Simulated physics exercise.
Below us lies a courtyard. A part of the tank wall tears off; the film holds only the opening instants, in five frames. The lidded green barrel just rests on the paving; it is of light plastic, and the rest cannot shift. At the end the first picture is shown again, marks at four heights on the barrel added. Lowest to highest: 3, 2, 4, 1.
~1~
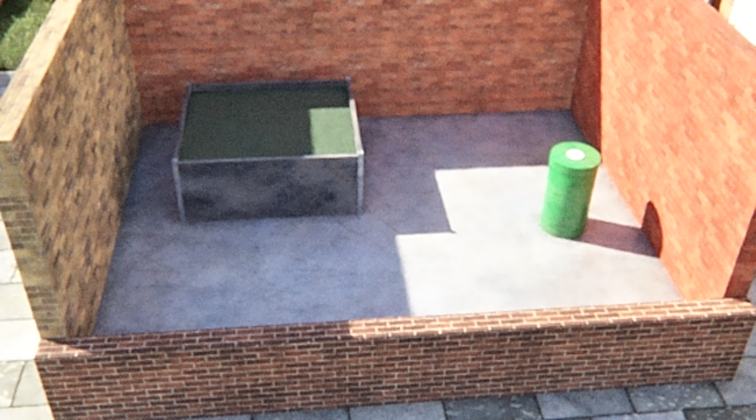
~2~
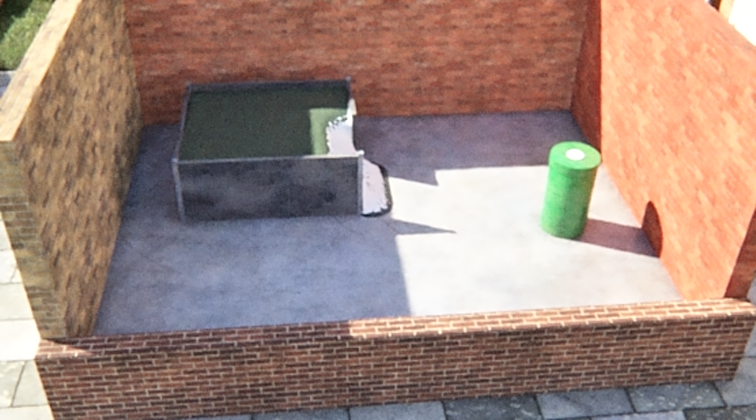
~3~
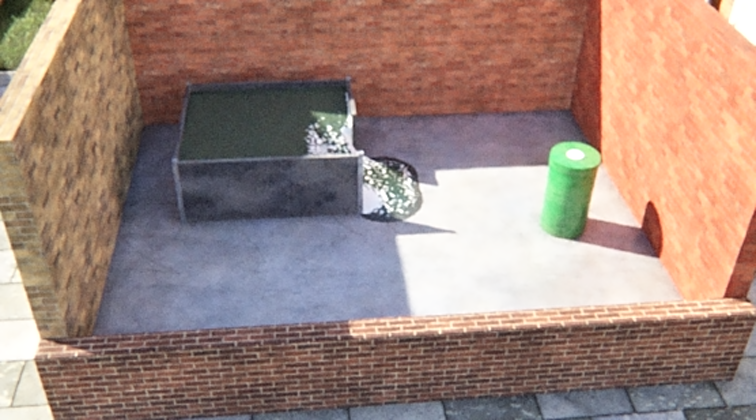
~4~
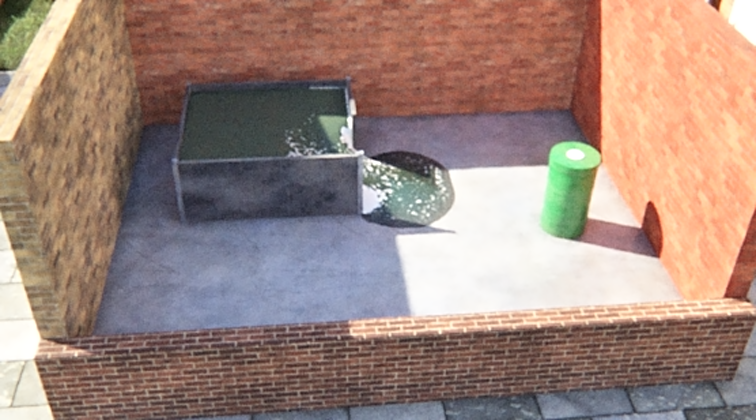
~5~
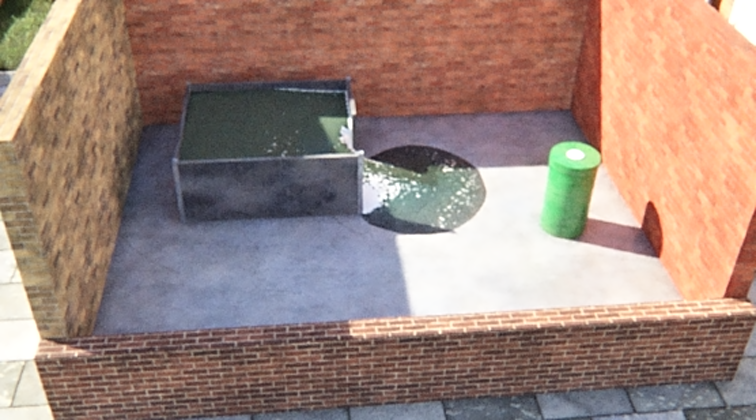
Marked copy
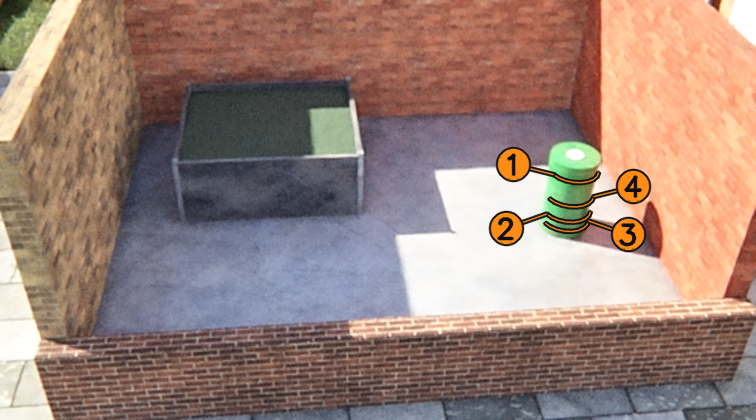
In a brick-walled courtyard, a square tank full of dark green water stands at the left, with a green barrel to the right. Water pours out through the tank's right side, foaming at first, and spreads across the paving in a widening round puddle while the barrel stays still.
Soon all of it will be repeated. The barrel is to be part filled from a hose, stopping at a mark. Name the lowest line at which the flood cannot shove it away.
Choose 4.
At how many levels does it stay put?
Two of the four.
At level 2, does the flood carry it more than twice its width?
No, less.
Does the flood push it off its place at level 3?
Yes.
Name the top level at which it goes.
The answer is 2.
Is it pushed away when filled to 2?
Yes, that goes wrong.
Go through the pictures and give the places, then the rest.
In the first frame, lid of the green barrel at (576, 155); tank full, its middle at (269, 123).
In the second frame, 2 % of the ground wet, in view closest to the barrel at (383, 210).
In the third frame, 4 % of the ground wet, in view closest to the barrel at (413, 197).
In the fourth frame, 6 % of the ground wet, in view closest to the barrel at (442, 207).
In the fifth frame, lid of the green barrel at (576, 155); 9 % of the ground wet, in view closest to the barrel at (473, 202).
On the marked copy, 1 at (581, 182); 2 at (573, 222); 3 at (571, 231); 4 at (576, 206); from the bottom up 3, 2, 4, 1.
With 1, it does not move.
With 2, it is pushed about its own width away.
With 3, it is pushed about 5 times its own width away.
With 4, it does not move.
